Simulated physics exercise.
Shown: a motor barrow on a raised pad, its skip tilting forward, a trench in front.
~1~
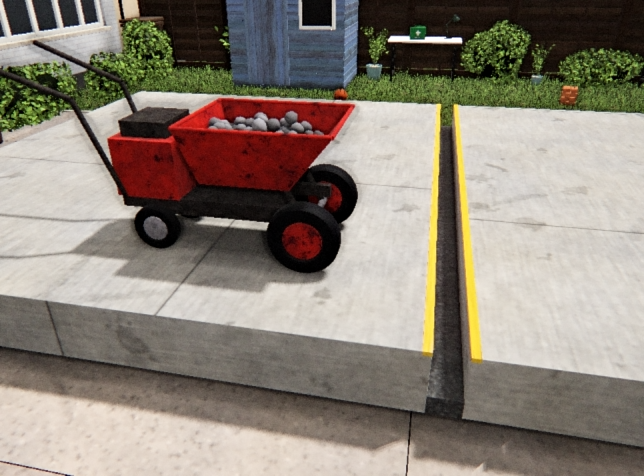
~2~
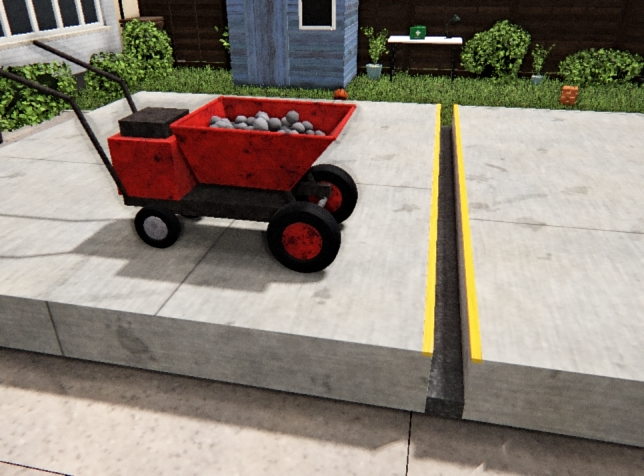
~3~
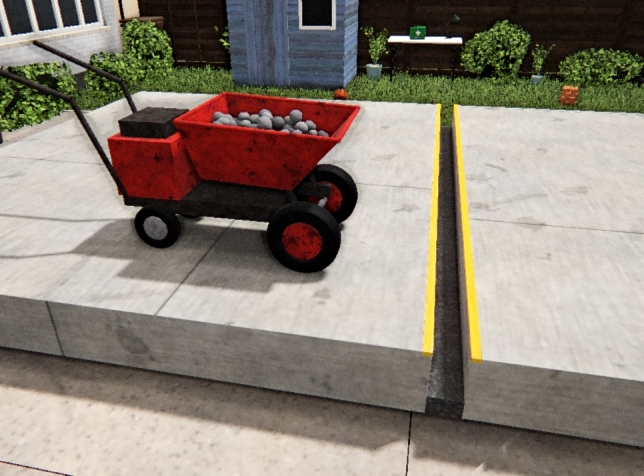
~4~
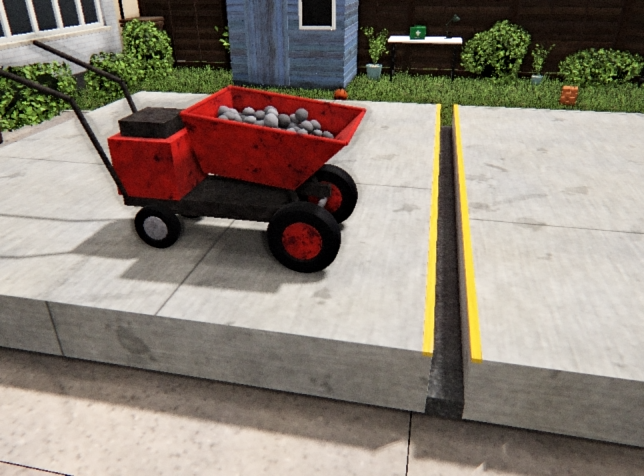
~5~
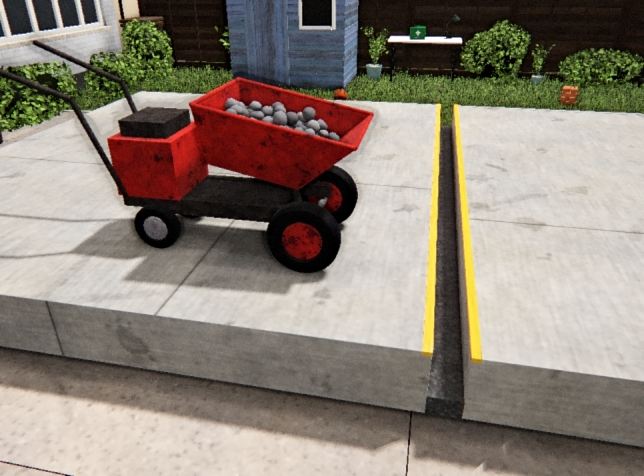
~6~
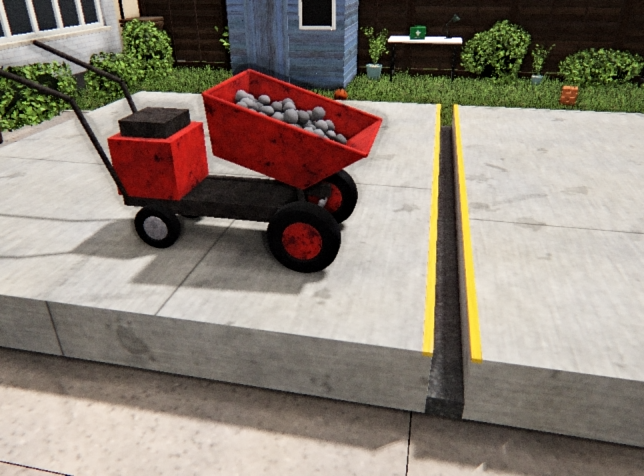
A red motor barrow loaded with round grey cobbles stood still on a raised concrete pad, and its skip slowly tilted forward to the right, facing a narrow trench edged with yellow lines.
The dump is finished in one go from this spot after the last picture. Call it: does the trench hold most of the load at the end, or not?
It does - it holds the larger portion.
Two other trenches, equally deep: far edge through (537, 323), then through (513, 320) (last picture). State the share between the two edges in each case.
90 %, then 90 %.
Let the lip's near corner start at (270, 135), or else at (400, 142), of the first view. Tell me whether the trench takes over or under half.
Try one: The lesser share. Try two: The lesser share.
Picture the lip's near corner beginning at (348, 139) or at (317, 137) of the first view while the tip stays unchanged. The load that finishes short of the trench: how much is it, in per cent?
First spot: 0 %, second spot: 20 %.
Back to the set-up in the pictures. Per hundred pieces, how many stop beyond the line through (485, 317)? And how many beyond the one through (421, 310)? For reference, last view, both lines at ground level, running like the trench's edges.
10 and 90 in a hundred.
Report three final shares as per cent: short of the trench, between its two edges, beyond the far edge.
Short near 10; between near 65; beyond near 15.
Shortly afterwards, skip tipped steeply; the whole lot in the skip.
Next, skip tipped right over; near two thirds in the skip; a little short of the trench; near a quarter in or heaped over the trench; only a few beyond it; only a few falling.
Some moments later, skip tipped right over; a little in the skip; a little short of the trench; near two thirds in or heaped over the trench; a little beyond it.
In the end, skip tipped right over; a little in the skip; a little short of the trench; near two thirds in or heaped over the trench; a little beyond it.
